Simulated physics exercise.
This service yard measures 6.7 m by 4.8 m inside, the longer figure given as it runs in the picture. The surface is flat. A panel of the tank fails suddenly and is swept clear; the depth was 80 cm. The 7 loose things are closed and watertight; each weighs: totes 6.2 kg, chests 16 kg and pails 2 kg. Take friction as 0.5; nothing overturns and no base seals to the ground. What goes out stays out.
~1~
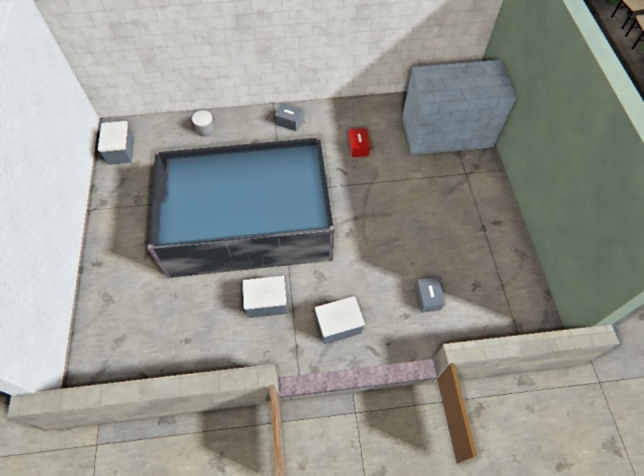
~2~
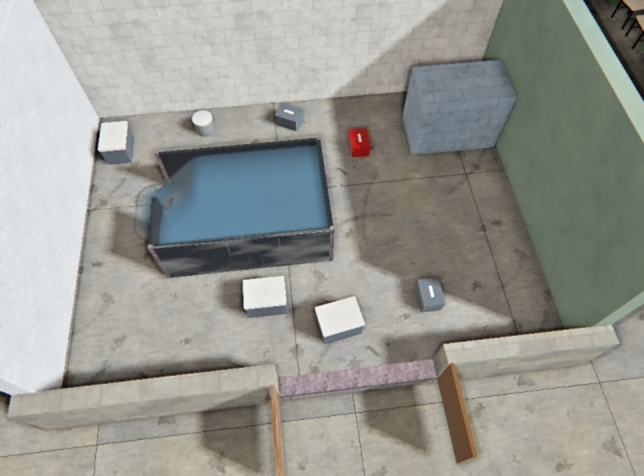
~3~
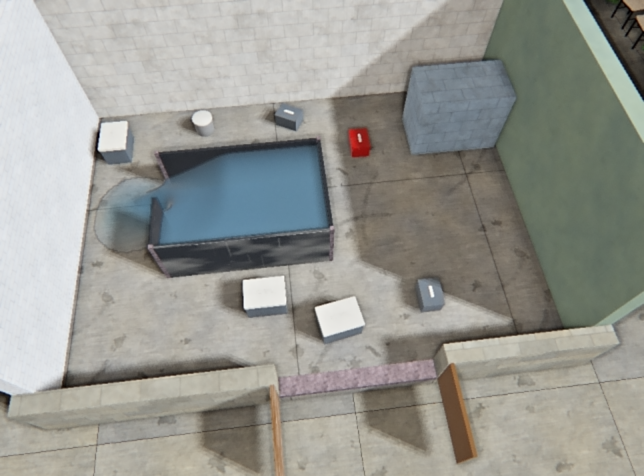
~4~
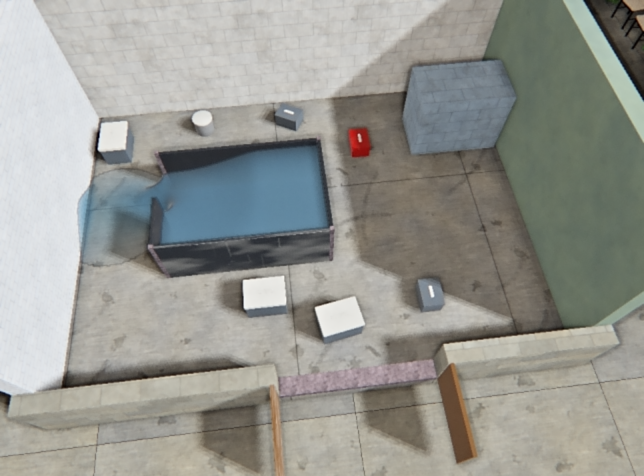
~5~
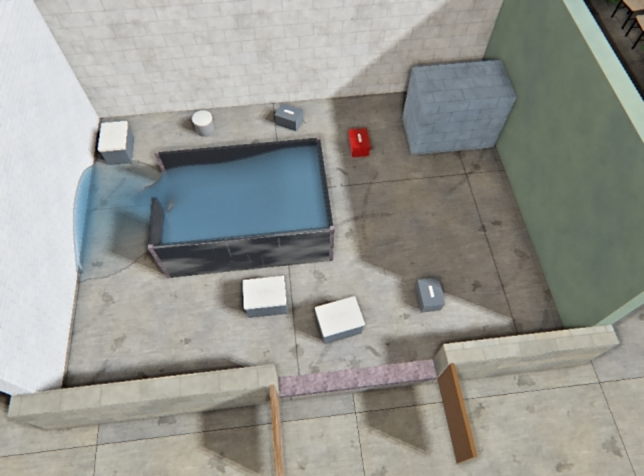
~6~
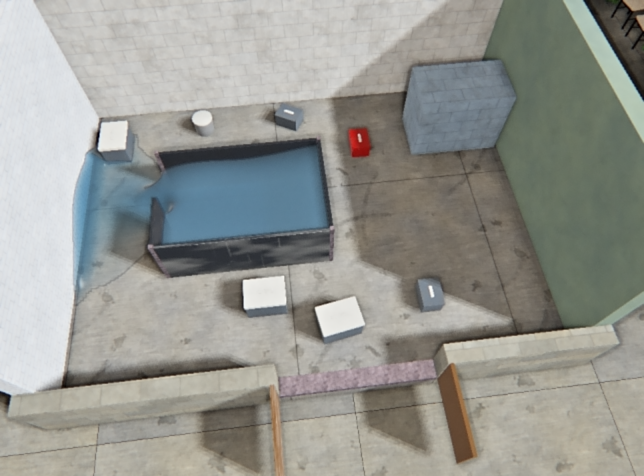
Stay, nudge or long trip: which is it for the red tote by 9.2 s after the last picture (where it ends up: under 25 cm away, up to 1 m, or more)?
The red tote gets carried off.
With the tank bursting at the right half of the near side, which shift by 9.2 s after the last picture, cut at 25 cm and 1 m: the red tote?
Then the red tote holds its place.
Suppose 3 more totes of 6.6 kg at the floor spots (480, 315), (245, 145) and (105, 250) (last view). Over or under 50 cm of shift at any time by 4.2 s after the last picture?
In that order: Under, over, more.
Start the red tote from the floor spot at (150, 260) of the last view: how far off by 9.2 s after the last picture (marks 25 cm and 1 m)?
It stays put.
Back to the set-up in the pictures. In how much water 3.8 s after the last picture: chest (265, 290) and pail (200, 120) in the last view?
About 7 and 4 cm.
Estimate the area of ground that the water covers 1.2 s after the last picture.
Some 11.5 m2.
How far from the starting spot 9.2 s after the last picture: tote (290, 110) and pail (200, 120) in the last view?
In turn: 400 cm, 550 cm.
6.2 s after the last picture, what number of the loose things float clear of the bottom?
At that moment 4.
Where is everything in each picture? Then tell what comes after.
The red tote at (360, 138), on the bottom; 3.4 m2 under water; 0 of 7 have shifted, in the first frame.
The red tote at (360, 138) rests on the ground; 3.9 m2 under water; 0 of 7 have shifted, in the second frame.
The red tote at (360, 138), on the bottom; 4.7 m2 under water; 0 of 7 have shifted, in the third frame.
The red tote at (360, 138), on the bottom; 5.3 m2 under water; 0 of 7 have shifted, in the fourth frame.
The red tote at (360, 138), on the bottom; 5.6 m2 under water; 0 of 7 have shifted, in the fifth frame.
The red tote at (360, 138), on the bottom; 5.9 m2 under water; 0 of 7 have shifted, in the sixth frame.
Then, 1.2 s after the last picture the red tote is near (360, 138), 0.0 m from its start, aground; 0 of 7 are out; 0 afloat.
Then, 3.8 s after the last picture the red tote is near (442, 172), 1.4 m from its start, aground; 0 of 7 are out; 2 afloat.
Then, 6.2 s after the last picture the red tote is near (520, 207), 2.7 m from its start, afloat; 0 of 7 are out; 4 afloat.
Then, 9.2 s after the last picture the red tote is near (533, 240), 3.1 m from its start, afloat; 0 of 7 are out; 7 afloat.
